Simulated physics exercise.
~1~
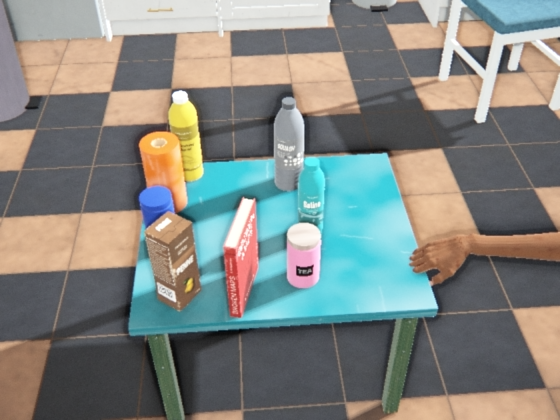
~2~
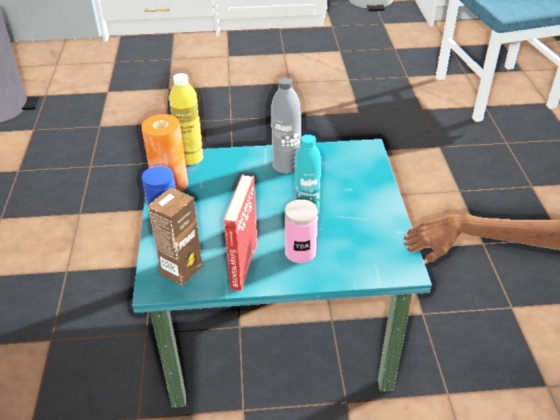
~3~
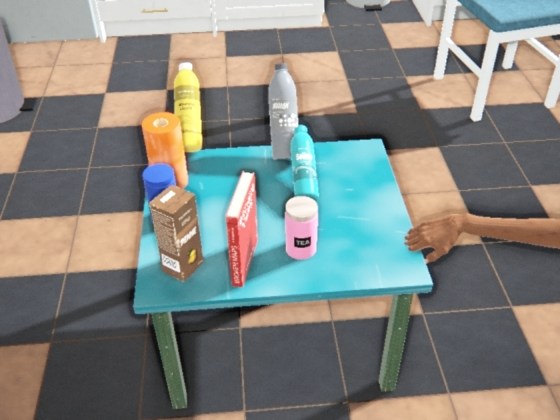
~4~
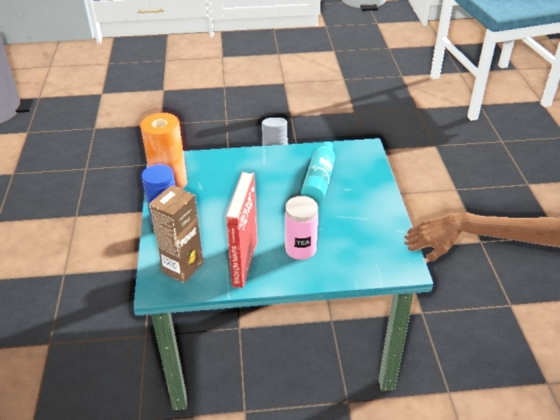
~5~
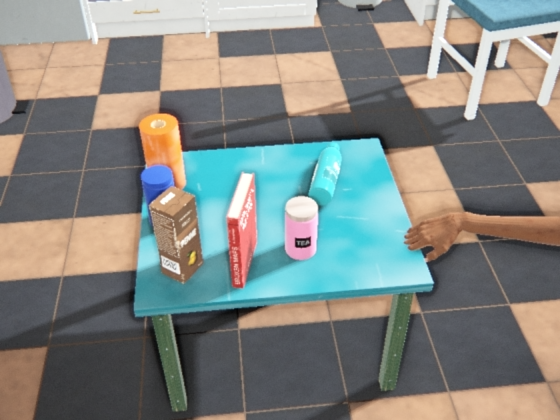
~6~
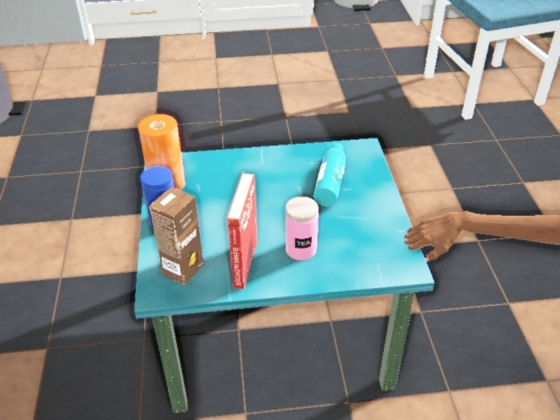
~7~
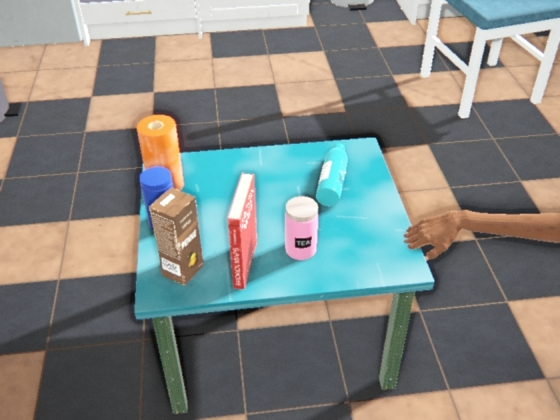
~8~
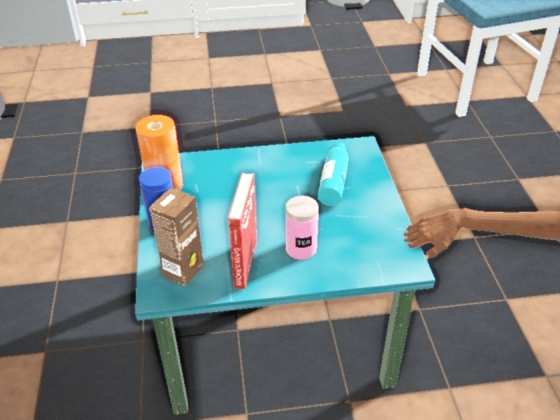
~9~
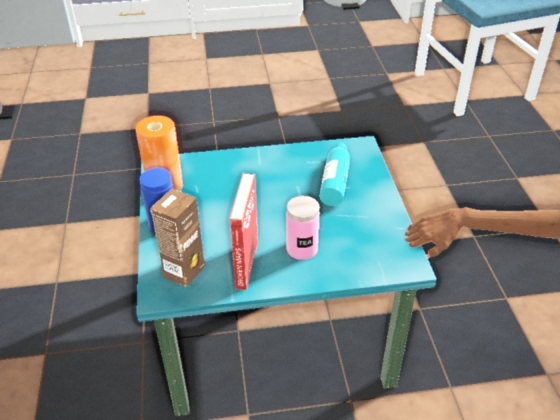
The table jerks back, two bottles topple off its far edge, and a turquoise one tips over.
